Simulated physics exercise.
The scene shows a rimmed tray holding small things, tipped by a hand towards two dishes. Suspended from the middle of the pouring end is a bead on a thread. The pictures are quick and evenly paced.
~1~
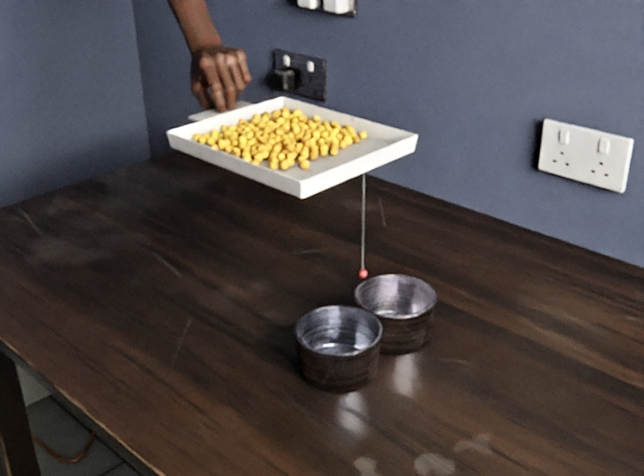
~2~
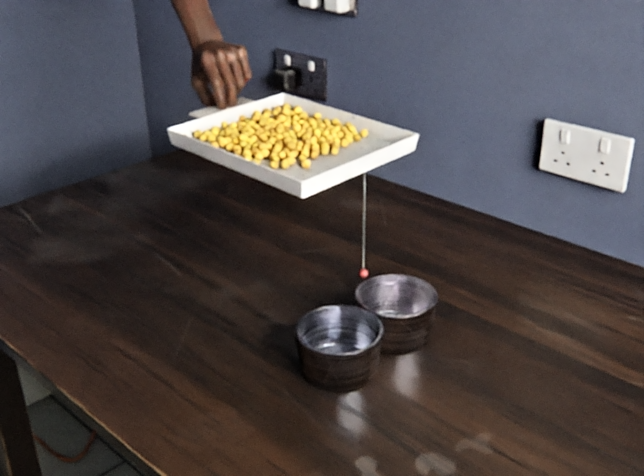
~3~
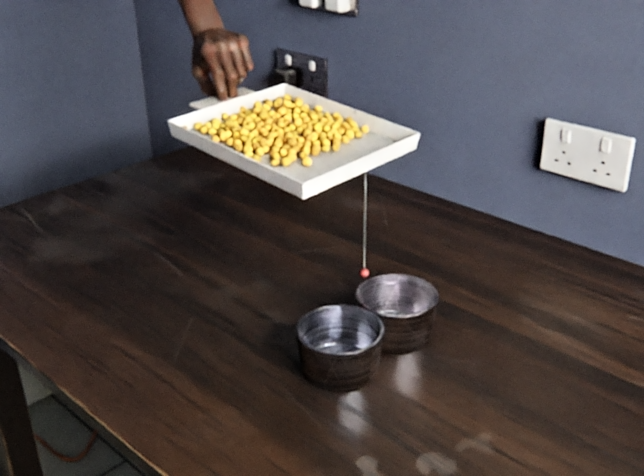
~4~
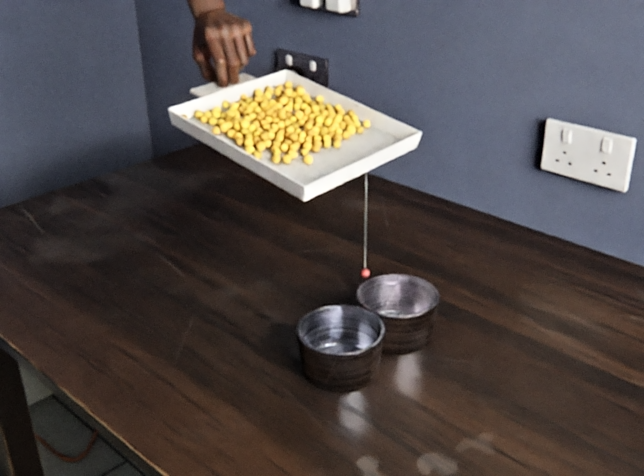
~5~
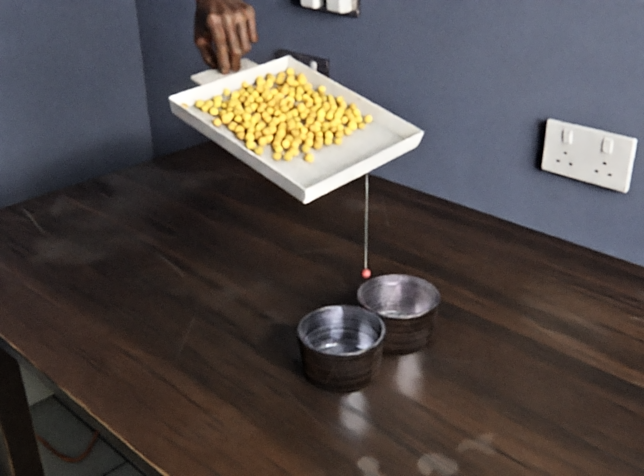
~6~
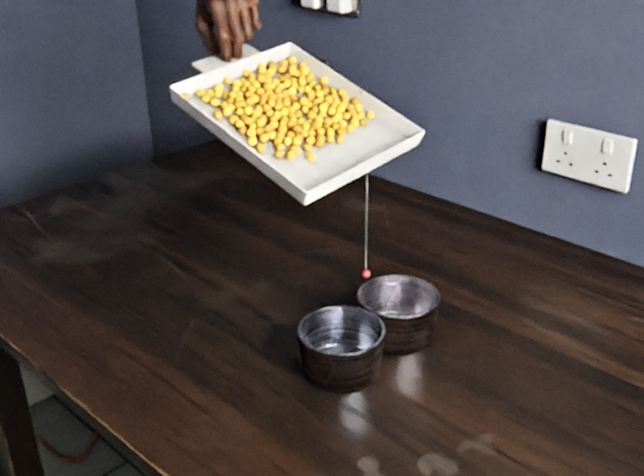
A hand raises the back of a white tray of yellow puffs above two bowls.
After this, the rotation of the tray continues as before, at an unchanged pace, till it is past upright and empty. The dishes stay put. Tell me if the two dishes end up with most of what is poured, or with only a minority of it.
The dishes catch most of the load.
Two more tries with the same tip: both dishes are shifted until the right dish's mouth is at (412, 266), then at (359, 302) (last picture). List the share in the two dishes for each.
Trial 1: 20 percent; trial 2: 60 percent.
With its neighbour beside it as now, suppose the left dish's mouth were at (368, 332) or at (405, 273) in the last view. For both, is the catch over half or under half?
Well, the bulk the first time and the minor share the second time.
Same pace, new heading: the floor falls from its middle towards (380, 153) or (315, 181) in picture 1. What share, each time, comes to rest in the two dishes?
10 per cent, then 60 per cent.
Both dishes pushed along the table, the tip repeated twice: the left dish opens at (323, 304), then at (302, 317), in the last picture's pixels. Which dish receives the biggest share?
Try 1: The dish to the left; try 2: The dish to the left.
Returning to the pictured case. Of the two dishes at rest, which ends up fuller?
That would be the left of the two, then.
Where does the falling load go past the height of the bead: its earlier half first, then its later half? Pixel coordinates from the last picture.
I'd say close to (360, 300) at first and close to (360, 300) later on.
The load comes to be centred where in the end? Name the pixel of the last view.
Near (353, 357).
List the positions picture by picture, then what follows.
In the first picture, corners of the pouring end (301, 180) and (414, 135), level; middle of the load (279, 132), puffed corn balls; left dish (370, 362); right dish (426, 325); bead on its thread (363, 274).
In the second picture, corners of the pouring end (302, 180) and (415, 134), level; middle of the load (280, 130).
In the third picture, corners of the pouring end (304, 182) and (416, 133), tipped barely, lowest at the left corner; middle of the load (281, 124).
In the fourth picture, corners of the pouring end (305, 185) and (418, 132), tipped a little, lowest at the left corner; middle of the load (282, 116).
In the fifth picture, corners of the pouring end (306, 188) and (420, 131), tipped a little, lowest at the left corner; middle of the load (284, 108).
In the sixth picture, corners of the pouring end (307, 191) and (421, 131), tipped clearly, lowest at the left corner; middle of the load (286, 103); left dish (373, 362); right dish (429, 325).
Just after the last frame, tray tipped steeply; almost all on the tray; about a tenth in the air.
A moment on, tray tipped past a quarter turn; roughly two thirds on the tray; about a tenth in the left dish; just a few in the right dish; about a tenth outside both; about a tenth in the air.
Further on, tray tipped past a quarter turn; roughly half in the left dish; roughly a quarter in the right dish; roughly a quarter outside both.
When it is over, tray tipped past a quarter turn; roughly half in the left dish; roughly a quarter in the right dish; roughly a quarter outside both.
